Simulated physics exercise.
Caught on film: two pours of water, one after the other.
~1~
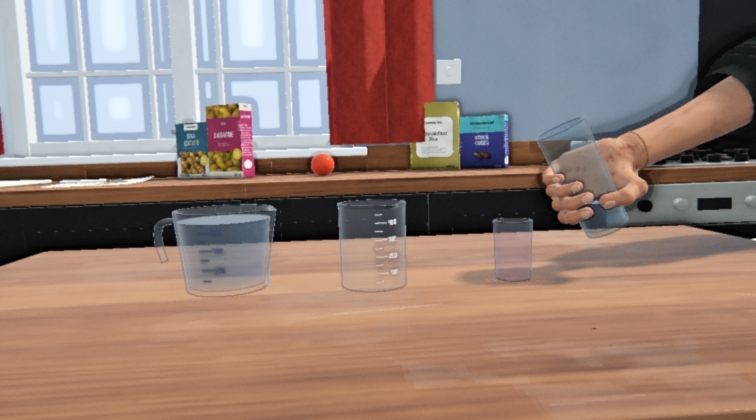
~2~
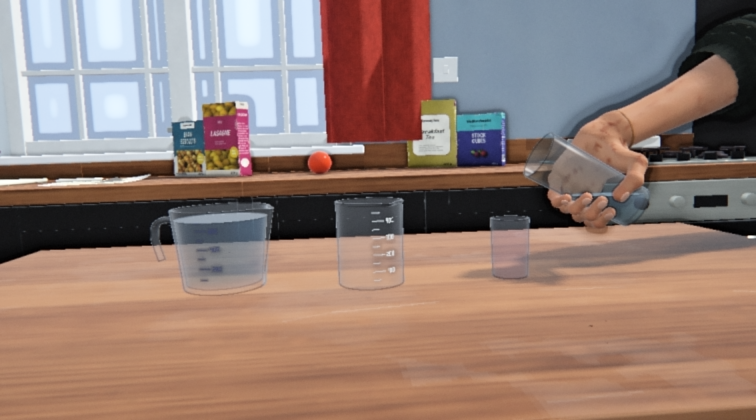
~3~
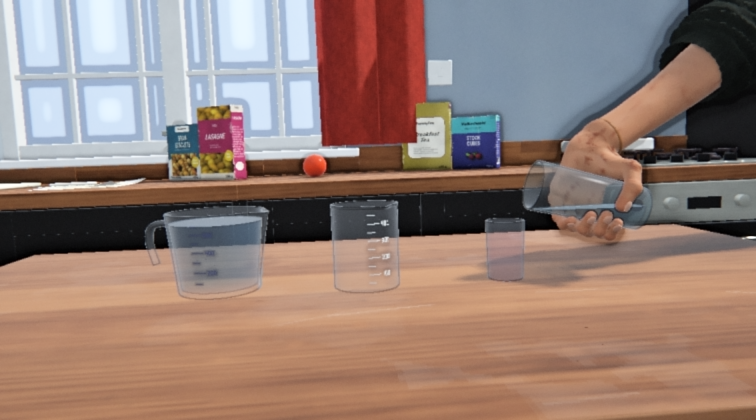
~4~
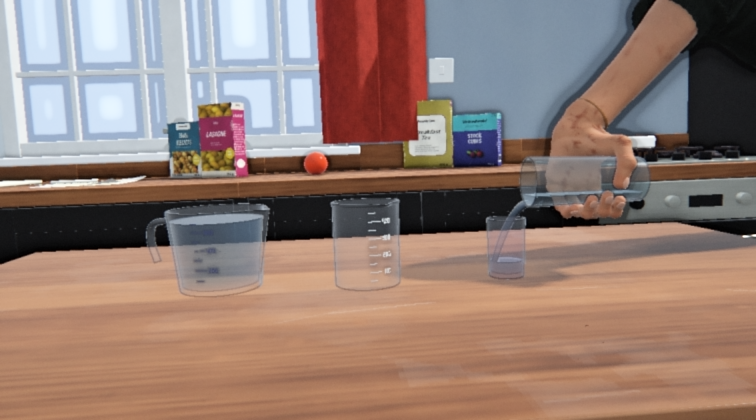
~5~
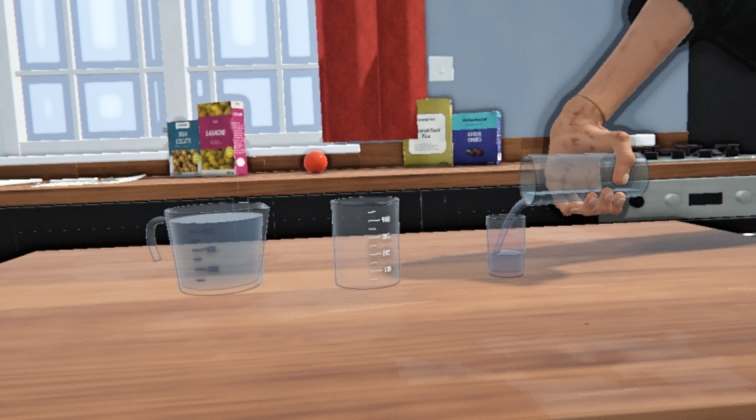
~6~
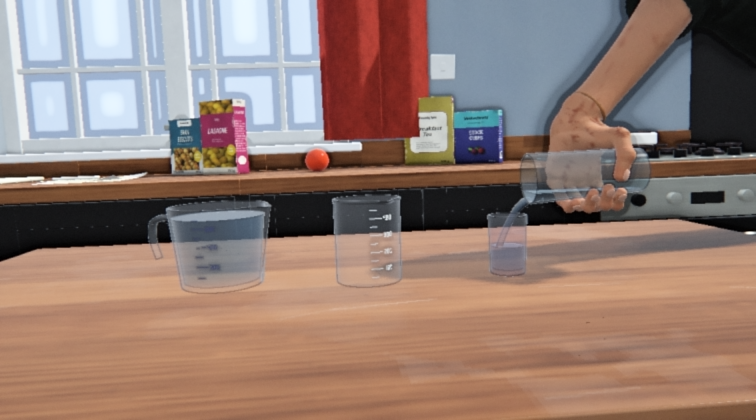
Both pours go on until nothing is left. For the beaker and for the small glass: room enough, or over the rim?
The beaker overflows; the small glass has room for it.
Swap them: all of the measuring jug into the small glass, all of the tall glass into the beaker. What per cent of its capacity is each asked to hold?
About 720 and 10 per cent.
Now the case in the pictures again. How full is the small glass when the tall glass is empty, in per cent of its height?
About 70 per cent.
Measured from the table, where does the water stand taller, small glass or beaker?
It is the one on the left.
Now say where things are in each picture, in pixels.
The hand lifts the tall glass; tall glass (583, 177) tipped 25° with all of its load; measuring jug (226, 246) nearly full; small glass (513, 247) empty; beaker (373, 242) empty, in the first frame.
The tall glass is brought over; tall glass (585, 180) tipped 60° with all of its load; small glass (510, 244) empty, in the second frame.
The tall glass is brought over; tall glass (584, 197) tipped 75° with all of its load; small glass (505, 247) empty, in the third frame.
A stream runs into the small glass; tall glass (582, 181) tipped 90° with about three quarters of its load; small glass about a quarter full, surface at (506, 260), in the fourth frame.
A stream runs into the small glass; tall glass (581, 178) tipped 90° with about half of its load; beaker (366, 240) empty, in the fifth frame.
A stream runs into the small glass; tall glass (582, 174) tipped 90° with about half of its load; measuring jug nearly full, surface at (219, 216); small glass about half full, surface at (507, 245); beaker (368, 238) empty, in the sixth frame.
Soon after, the small glass is about two thirds full.
In the end, the beaker is full to the brim and has run over; the small glass is about two thirds full.
